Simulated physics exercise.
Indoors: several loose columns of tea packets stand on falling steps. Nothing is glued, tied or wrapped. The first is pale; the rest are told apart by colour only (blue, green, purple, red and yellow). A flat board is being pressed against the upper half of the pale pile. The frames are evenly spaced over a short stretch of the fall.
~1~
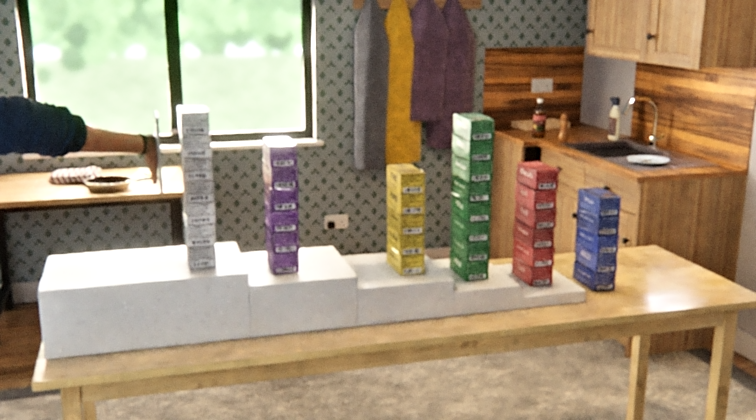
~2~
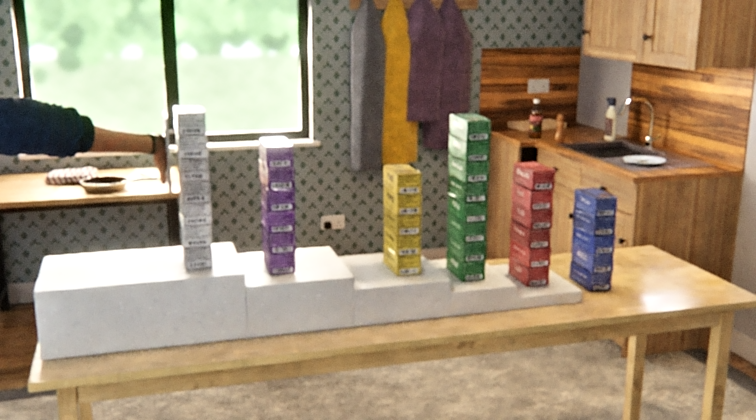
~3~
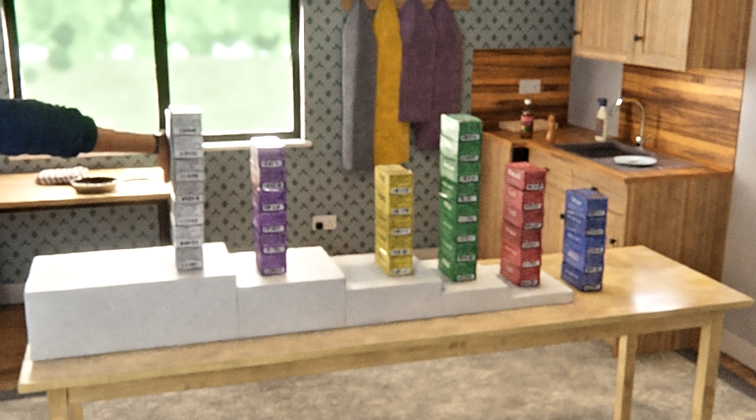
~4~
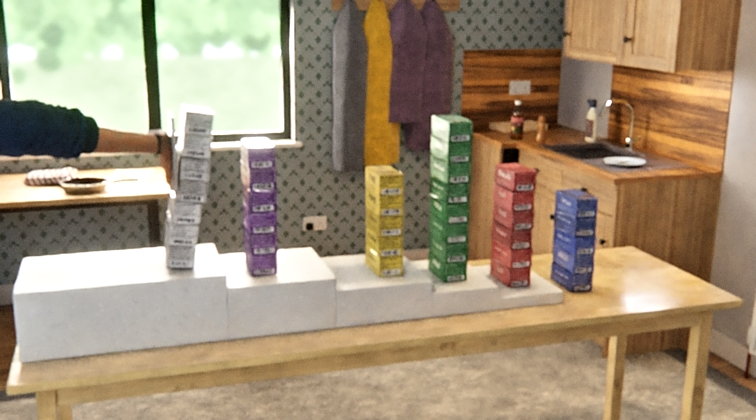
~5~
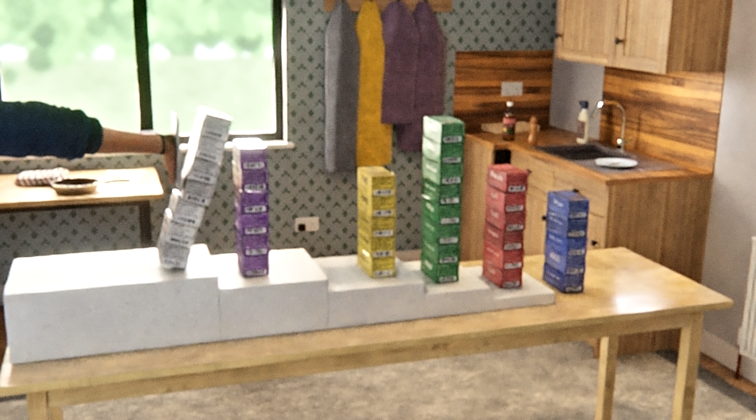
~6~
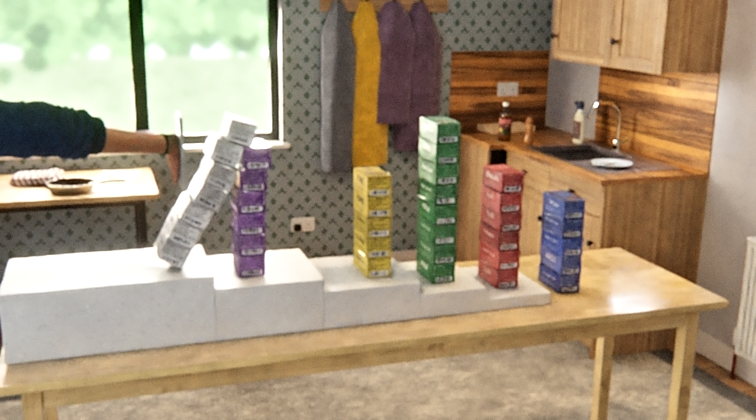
A hand reaching in from the left presses a flat board against the upper part of a pale stack of packets, which tilts rightward until its top meets the purple stack beside it. Seen from the front in a kitchen-like room, white steps descend rightward along a wooden table, with yellow, green, red and blue stacks standing farther right. The camera pans slightly right throughout.
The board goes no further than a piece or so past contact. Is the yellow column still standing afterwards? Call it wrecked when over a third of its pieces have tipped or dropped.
In the end the yellow column loses a good part of its height.
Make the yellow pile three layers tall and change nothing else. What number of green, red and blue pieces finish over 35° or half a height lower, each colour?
Down at the end: Green 0, red 0, blue 0.
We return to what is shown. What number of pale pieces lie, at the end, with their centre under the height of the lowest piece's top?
It comes to 3.
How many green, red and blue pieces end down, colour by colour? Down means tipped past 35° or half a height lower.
Down at the end: Green 8, red 6, blue 4.
Soon after the last picture, 7 of the pale pile down; none of the 5 yellow packets down (5 of 30 in all colours); top yellow packet unmoved; top purple packet leaning steeply, some two heights lower.
A little later, 7 of the pale pile down; 4 of the 5 yellow packets down (12 of 30 in all colours); top yellow packet on its side; top green packet leaning steeply, about its own height lower.
Later still, 7 of the pale pile down; 4 of the 5 yellow packets down (27 of 30 in all colours); top yellow packet on its side; top blue packet on its side.
By the end, 7 of the pale pile down; 4 of the 5 yellow packets down (27 of 30 in all colours); top yellow packet on its side; top blue packet upside down. As the last picture would show them, middles, top yellow packet near (379, 236).
